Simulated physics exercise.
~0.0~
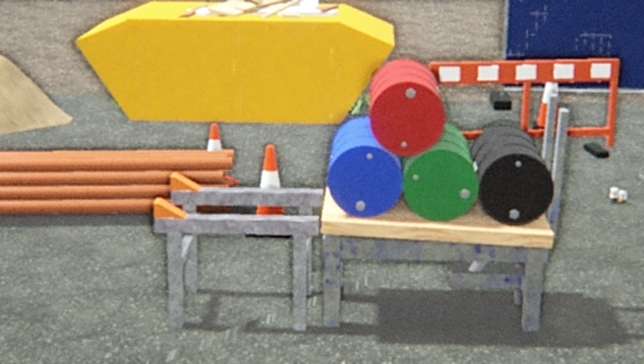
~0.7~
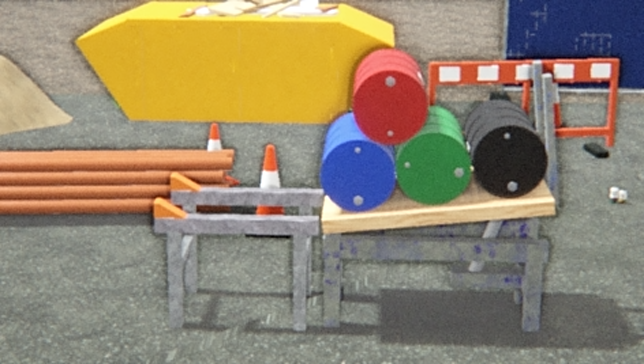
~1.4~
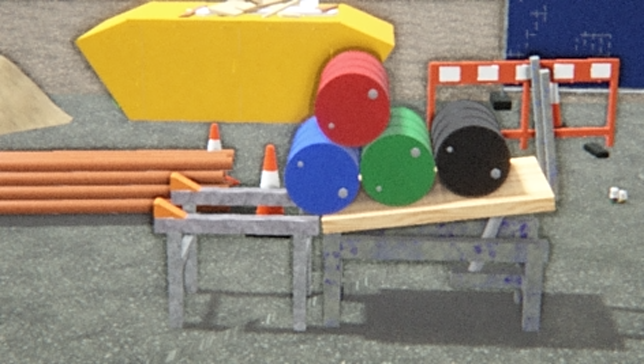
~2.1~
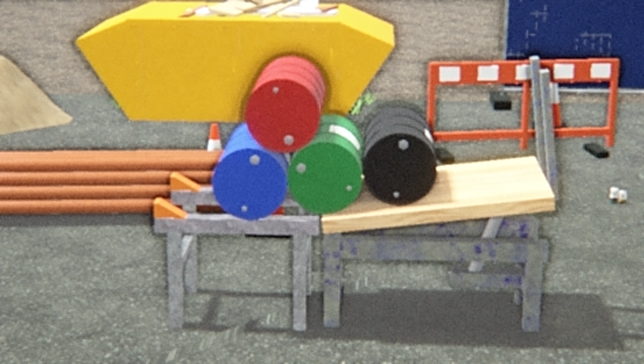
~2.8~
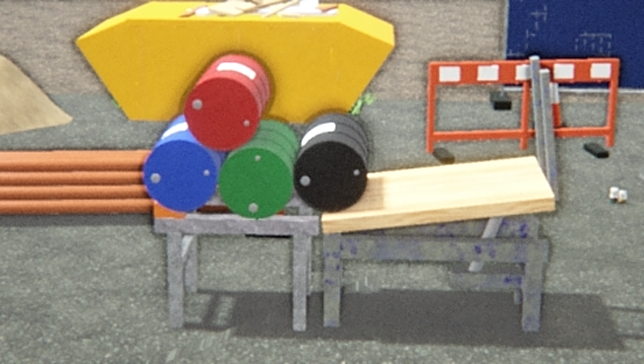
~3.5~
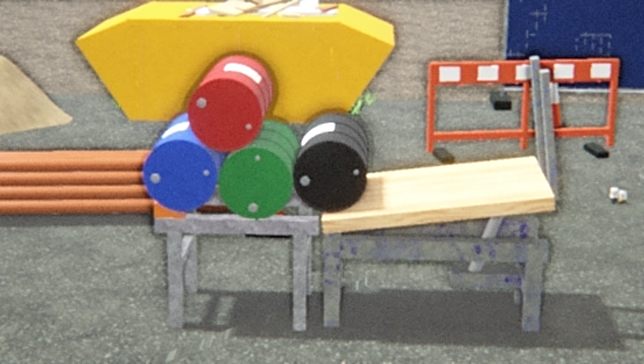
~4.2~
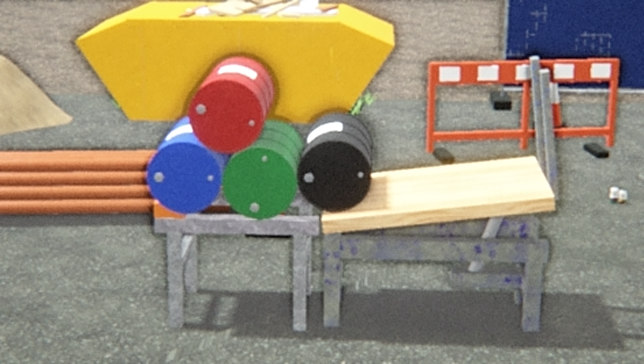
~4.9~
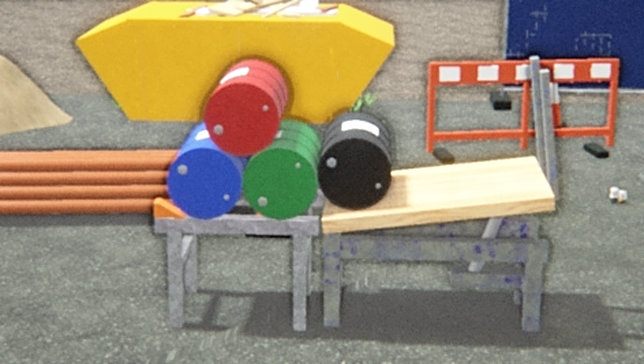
Four stacked drums, the red one riding on top of the blue, green and black, rolled left together off a tilting wooden deck onto the level rack, stopped at its far end, then drifted slightly back right, still stacked with none going over.
